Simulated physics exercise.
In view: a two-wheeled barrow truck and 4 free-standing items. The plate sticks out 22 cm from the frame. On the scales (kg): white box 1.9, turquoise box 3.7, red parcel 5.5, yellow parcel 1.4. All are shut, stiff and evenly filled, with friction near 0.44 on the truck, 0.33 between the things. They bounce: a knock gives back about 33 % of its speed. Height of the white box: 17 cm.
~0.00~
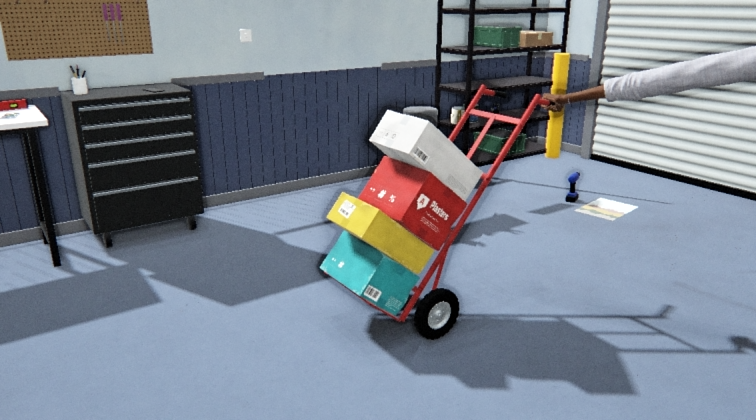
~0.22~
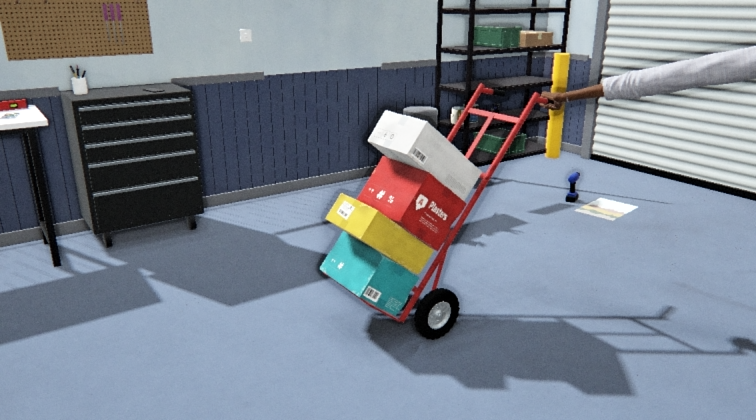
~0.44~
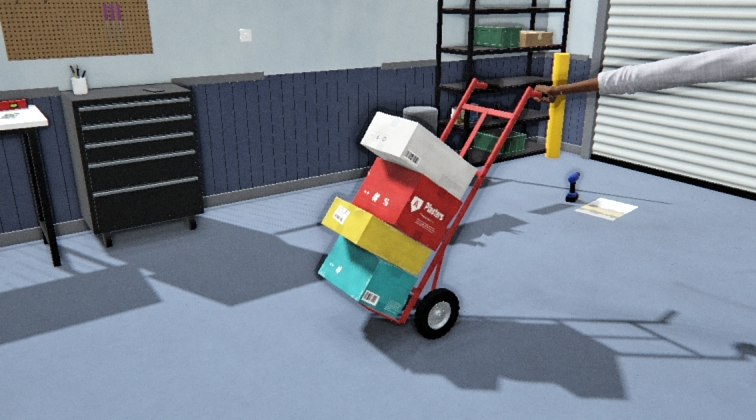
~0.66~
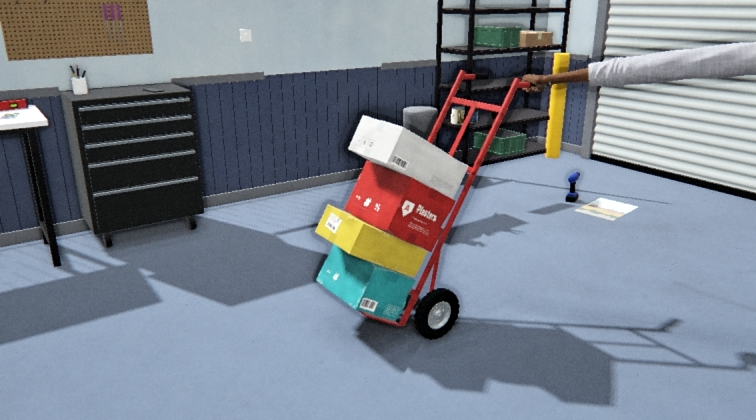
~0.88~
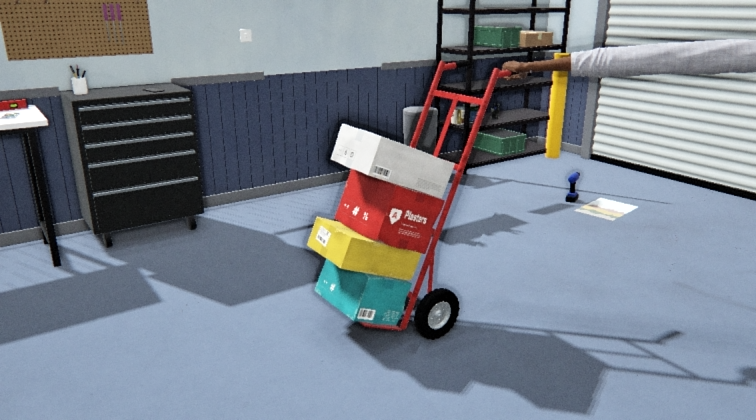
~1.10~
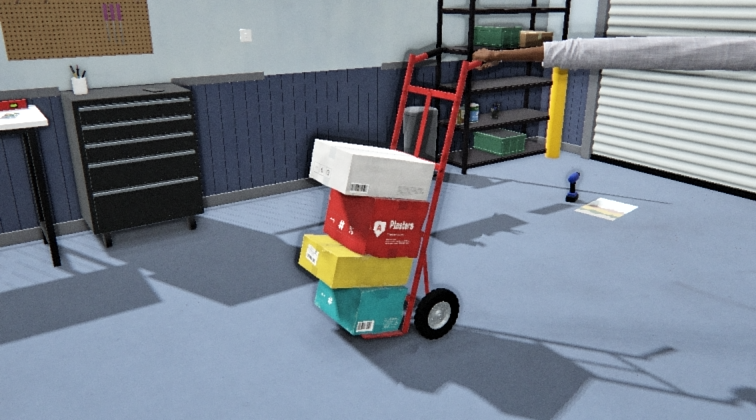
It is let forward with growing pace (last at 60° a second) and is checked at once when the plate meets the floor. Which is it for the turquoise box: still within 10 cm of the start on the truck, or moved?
The turquoise box gets shifted.
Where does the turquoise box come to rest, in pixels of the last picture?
Around (315, 322).
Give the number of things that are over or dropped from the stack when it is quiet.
That comes to 4.
After 2.30 s, truck upright; white box now dropped from the stack; turquoise box 35° off its base near (344, 306); red parcel 35° off its base.
After 2.70 s, truck upright; red parcel and yellow parcel now dropped from the stack; turquoise box on its side near (317, 320).
In the end (4.7 s), dropped from the stack, white box, red parcel and yellow parcel; toppled on the truck, turquoise box. At the end, from the last picture's camera, turquoise box near (315, 322).
